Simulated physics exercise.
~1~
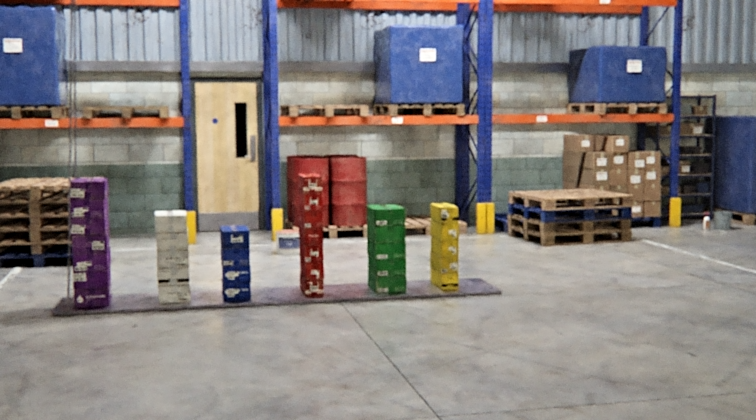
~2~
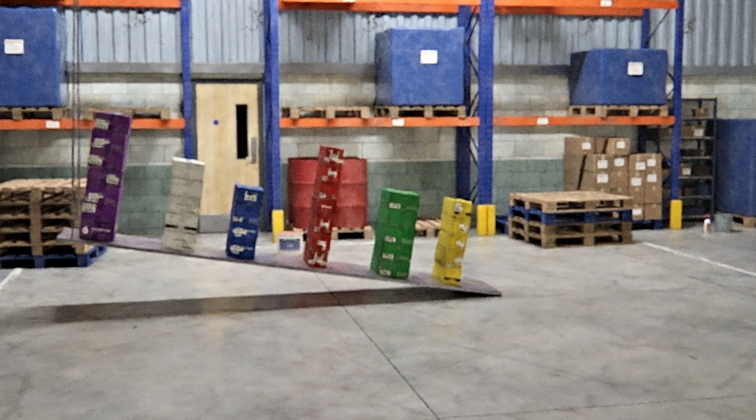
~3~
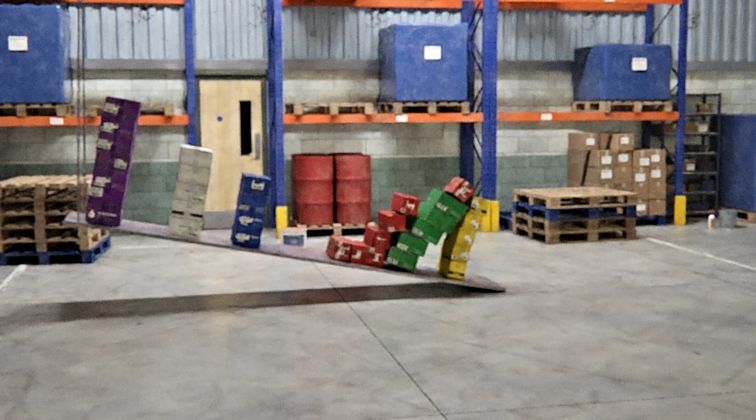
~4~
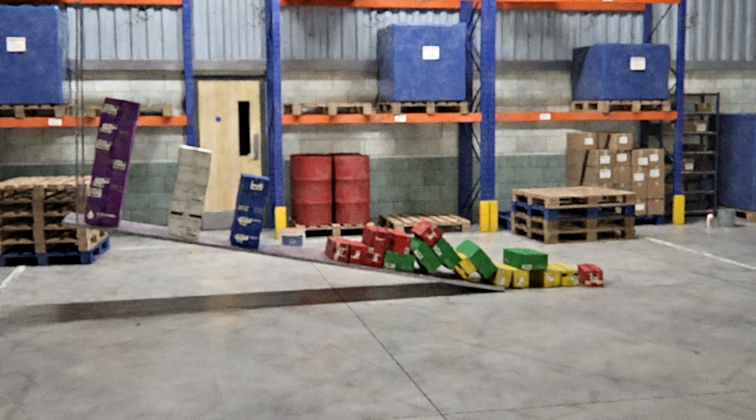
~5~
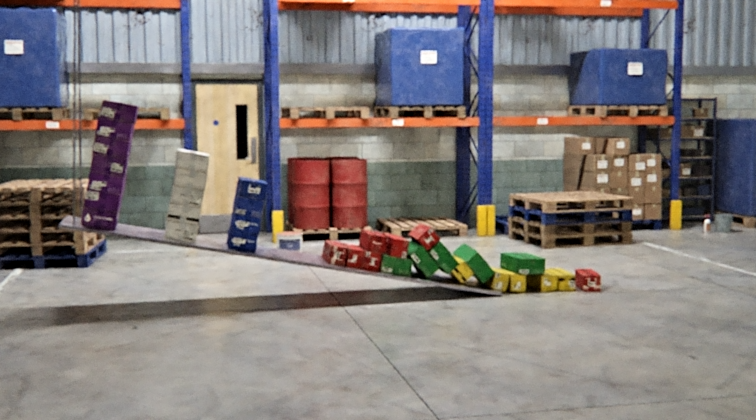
Long rack tilting up at its left end in a warehouse, red, green and yellow stacks toppling rightward, three others left leaning.
